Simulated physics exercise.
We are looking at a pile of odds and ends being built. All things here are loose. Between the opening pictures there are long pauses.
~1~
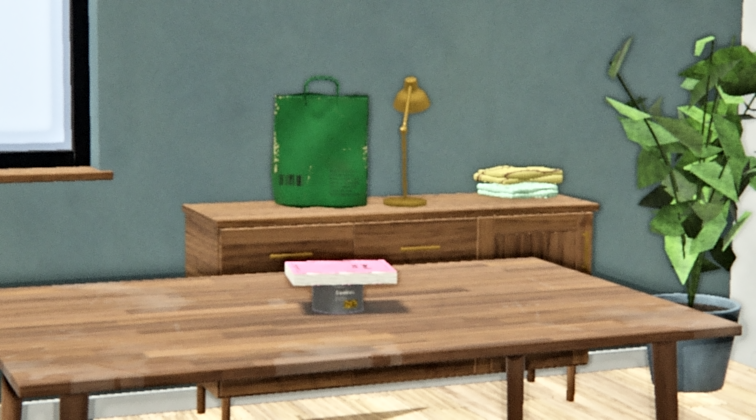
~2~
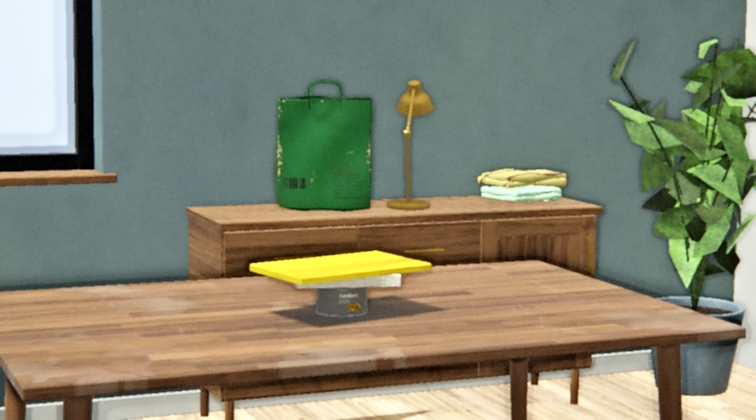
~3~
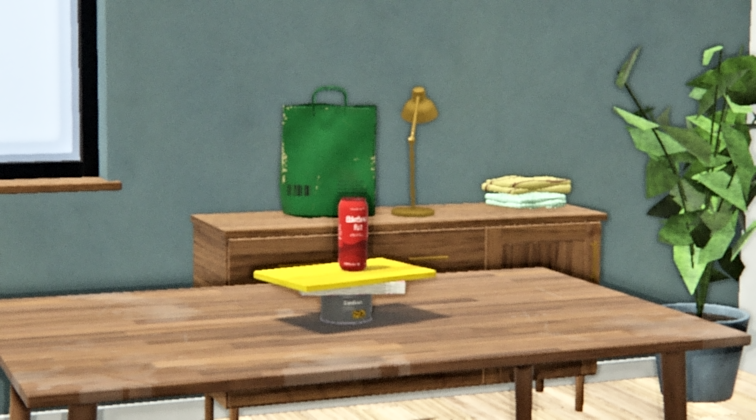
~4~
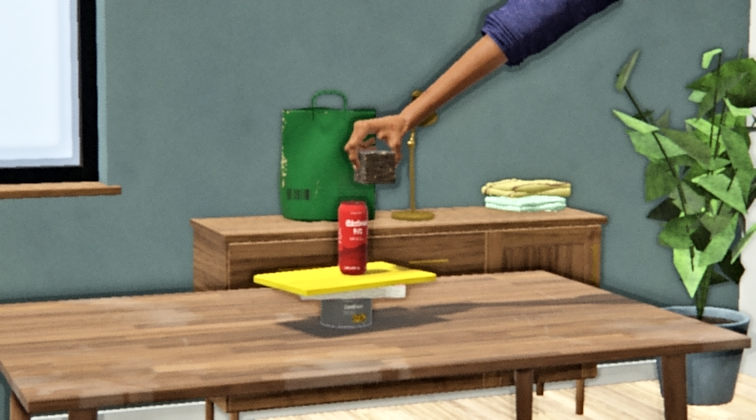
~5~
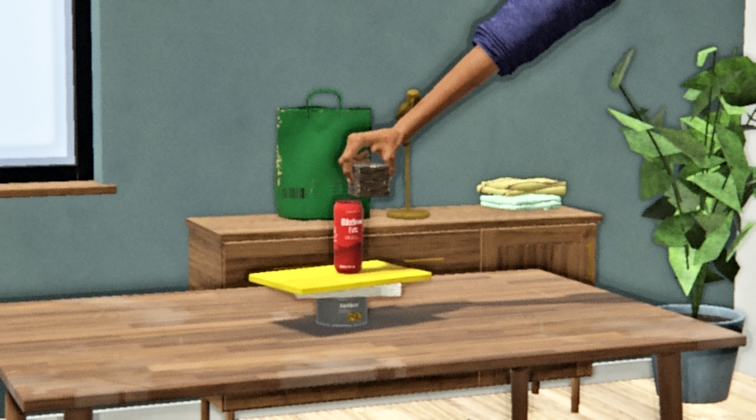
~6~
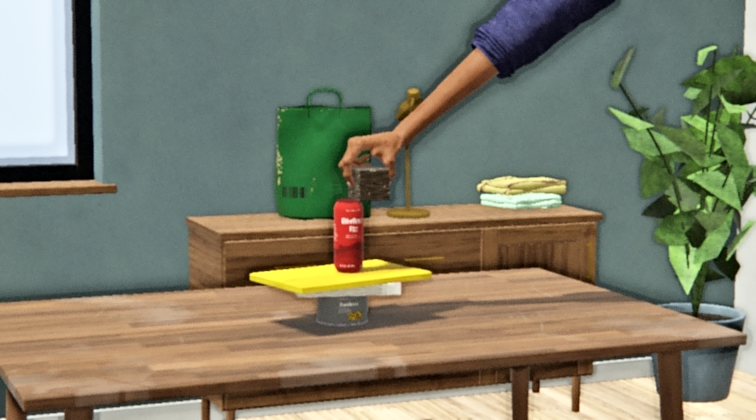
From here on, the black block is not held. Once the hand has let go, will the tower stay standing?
Unsteady.
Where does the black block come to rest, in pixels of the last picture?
Near (392, 253).
Then, 0.30 s after the last picture, black block now fallen.
Then, 0.40 s after the last picture, things are still on the move.
At rest, fallen, black block; the other 4 in place. Seen from the same camera at the end, black block near (392, 253). The pile gives way.
